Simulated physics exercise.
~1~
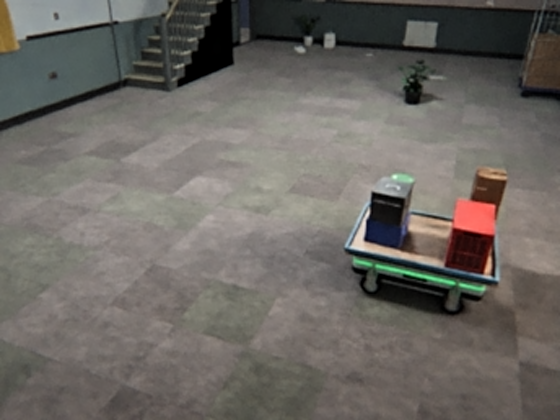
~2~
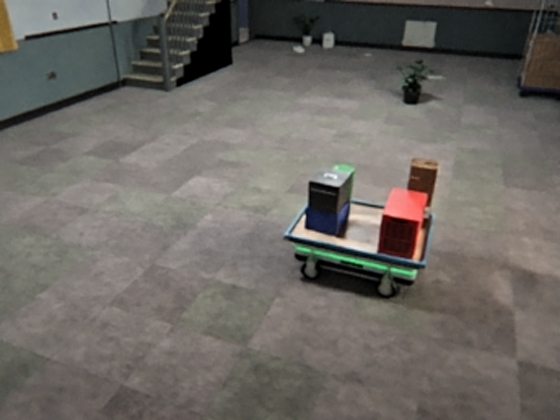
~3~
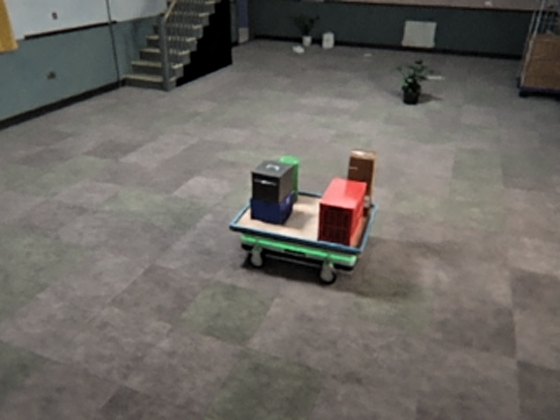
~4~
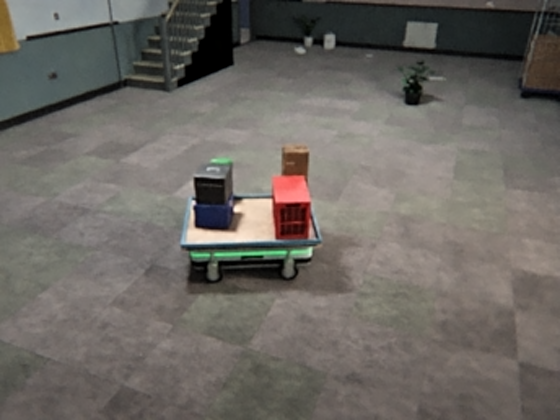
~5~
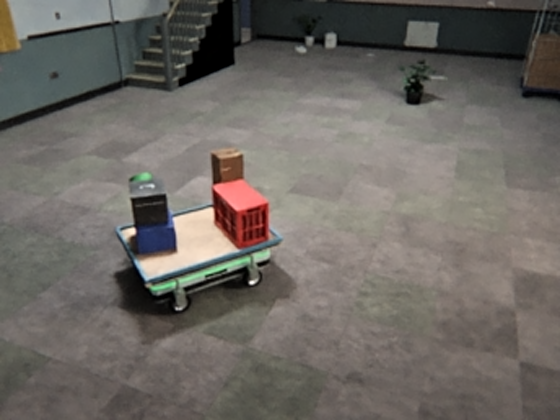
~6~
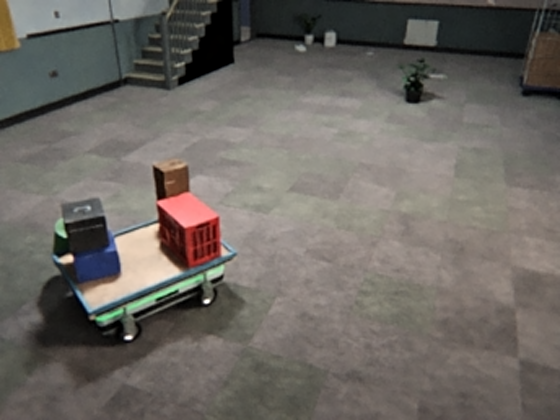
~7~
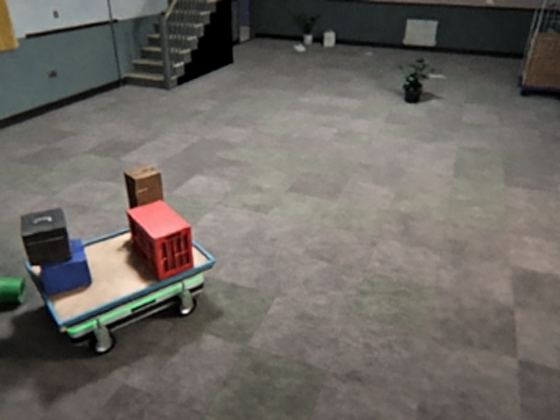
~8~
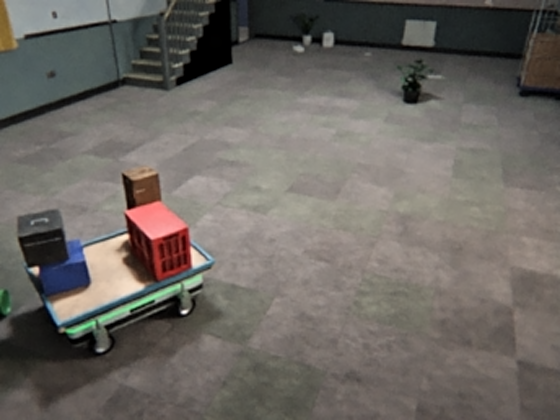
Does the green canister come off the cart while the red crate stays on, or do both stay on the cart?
The green canister comes off the left side of the cart, while the red crate stays upright on the deck.
